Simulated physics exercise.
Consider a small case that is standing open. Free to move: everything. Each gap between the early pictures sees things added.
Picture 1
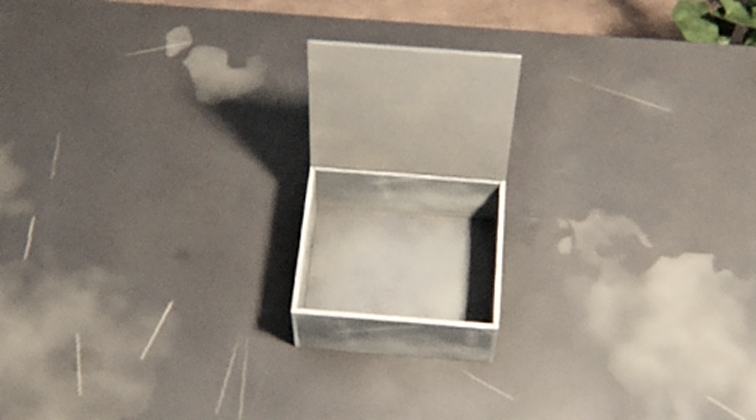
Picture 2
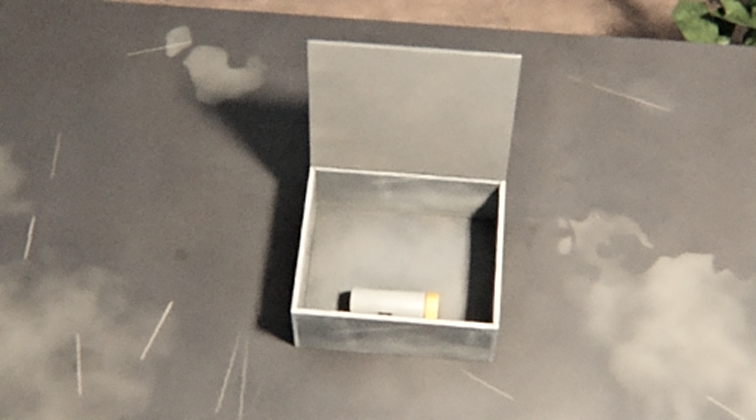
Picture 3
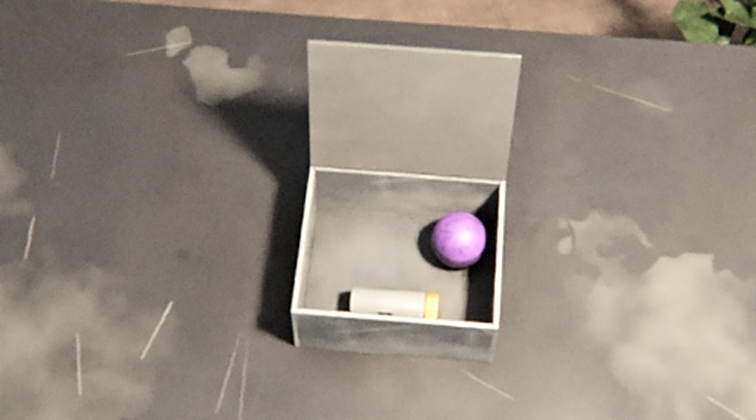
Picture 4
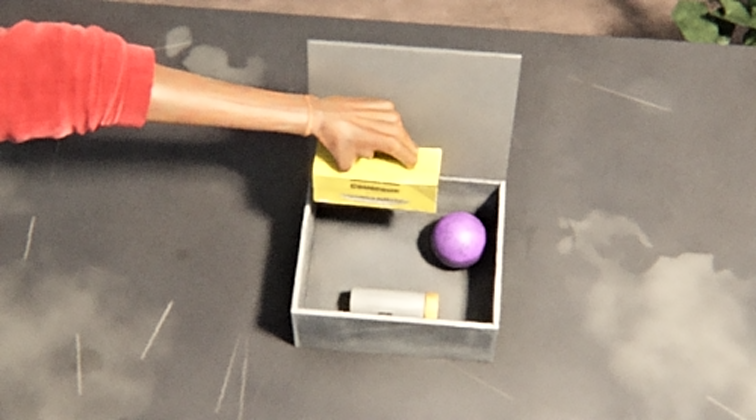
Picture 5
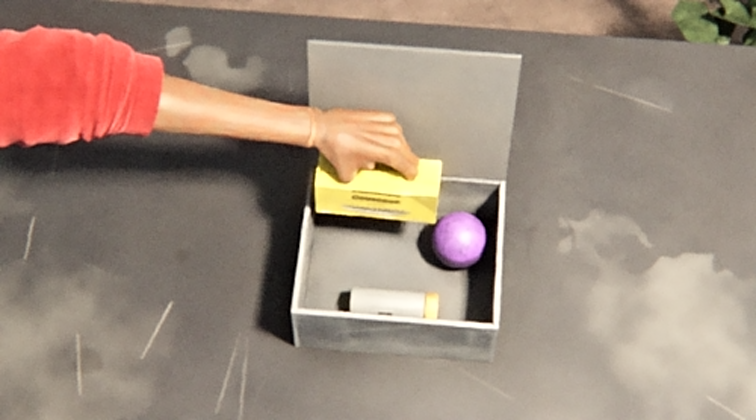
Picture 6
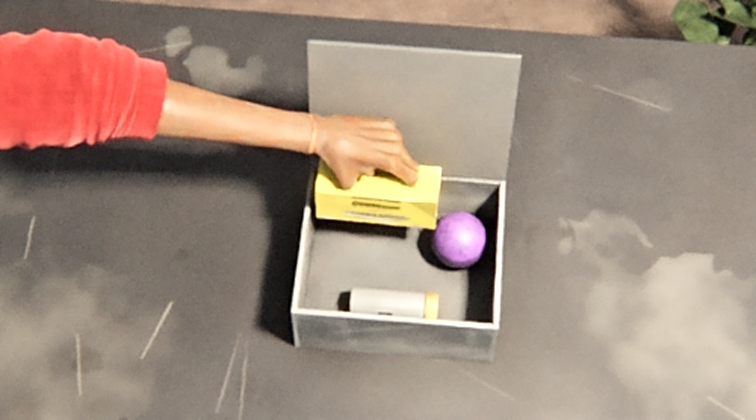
A hand lowers a yellow carton into an open case behind a cylinder and purple ball.
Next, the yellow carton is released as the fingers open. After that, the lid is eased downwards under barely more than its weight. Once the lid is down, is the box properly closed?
Yes, the box is closed.
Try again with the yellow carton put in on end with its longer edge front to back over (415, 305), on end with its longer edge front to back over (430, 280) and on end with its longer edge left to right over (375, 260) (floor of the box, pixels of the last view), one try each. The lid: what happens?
First - shut down; second - shut down; third - not shut.
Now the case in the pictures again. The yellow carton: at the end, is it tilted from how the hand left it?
Looking at the last picture, the yellow carton is left as set.
Then, 0.30 s past the last view, yellow carton rocked 16° from its first pose near (376, 228).
Then, 1.40 s past the last view, lid 72° above the rim; yellow carton displaced a little near (377, 222); purple ball displaced a little.
Then, 1.80 s past the last view, lid 45° above the rim; yellow carton displaced a little near (377, 222); purple ball displaced a little.
Then, 2.20 s past the last view, lid 12° above the rim; yellow carton displaced a little near (377, 222); purple ball displaced a little.
Finally, lid shut; moved from the start, yellow carton; the other 2 still in place. Final places as the last picture's camera would see them, yellow carton near (377, 222).
